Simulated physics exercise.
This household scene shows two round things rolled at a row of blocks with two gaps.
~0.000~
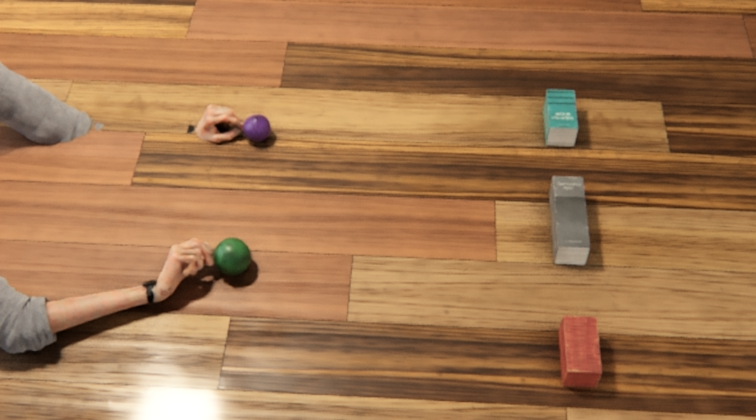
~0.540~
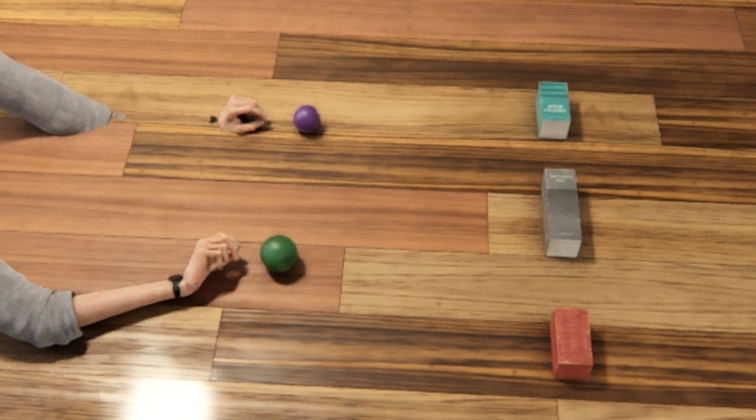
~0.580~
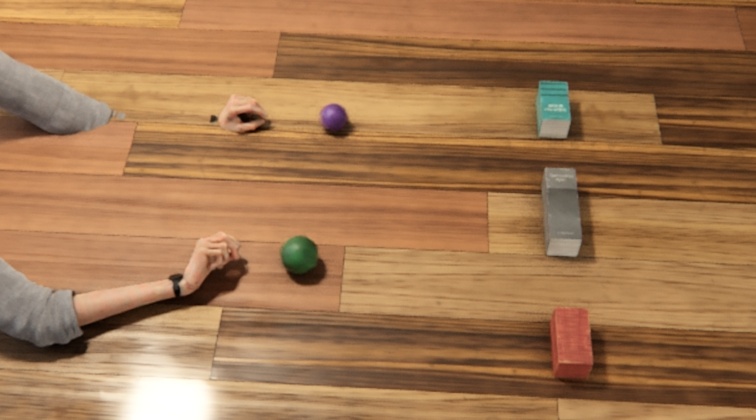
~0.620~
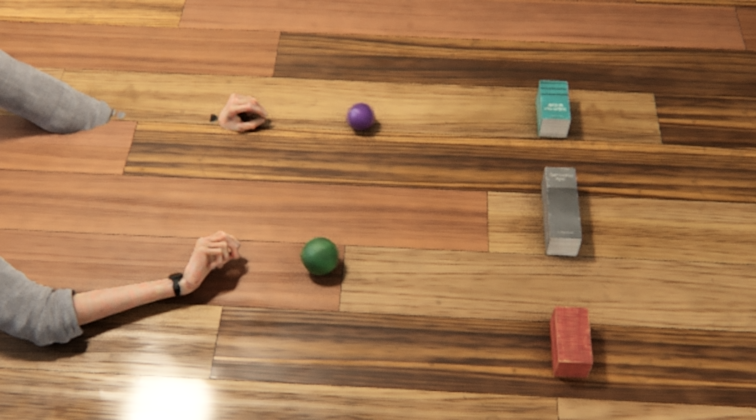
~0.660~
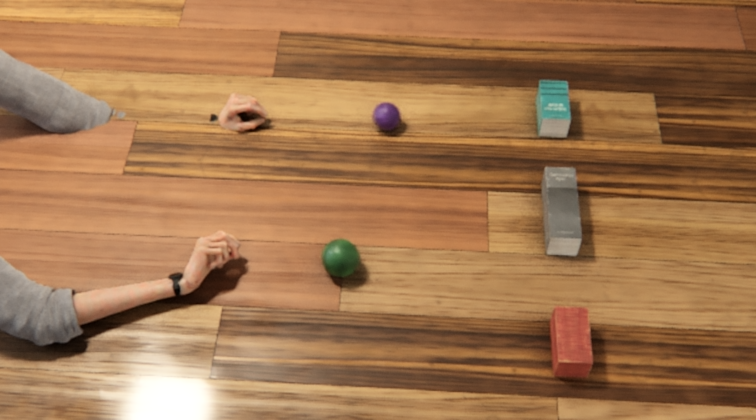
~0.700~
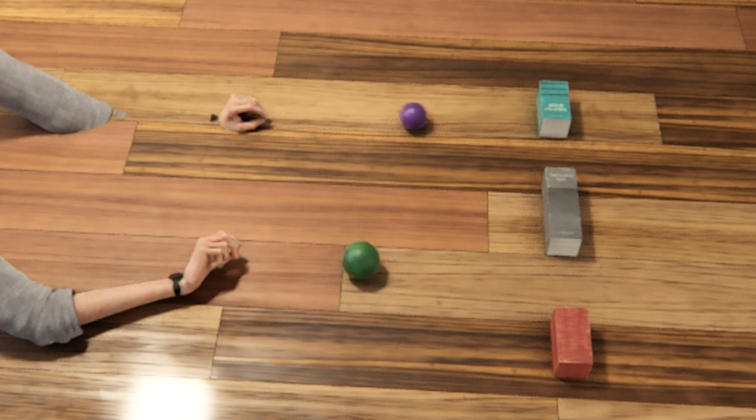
Two hands releasing a purple ball and a green ball, both rolling right across a wooden floor with three spaced blocks.
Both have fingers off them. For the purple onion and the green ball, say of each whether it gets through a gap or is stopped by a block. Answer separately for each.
Purple onion: Kept out; green ball: Let through.
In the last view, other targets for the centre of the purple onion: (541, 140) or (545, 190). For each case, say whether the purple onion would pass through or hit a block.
The purple onion rolls through; hits a block.
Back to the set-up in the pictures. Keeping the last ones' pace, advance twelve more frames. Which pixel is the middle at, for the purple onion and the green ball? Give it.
Positions - purple onion (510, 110), green ball (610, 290).
After 1.02 s, purple onion coming back near (513, 111); green ball heading on near (527, 277).
After 1.52 s, purple onion coming back near (498, 99); green ball heading on.
After 1.96 s, purple onion coming back near (488, 92); green ball heading on.
By the end (2.3 s), the purple onion bounces off, near (484, 89); the green ball rolls through.
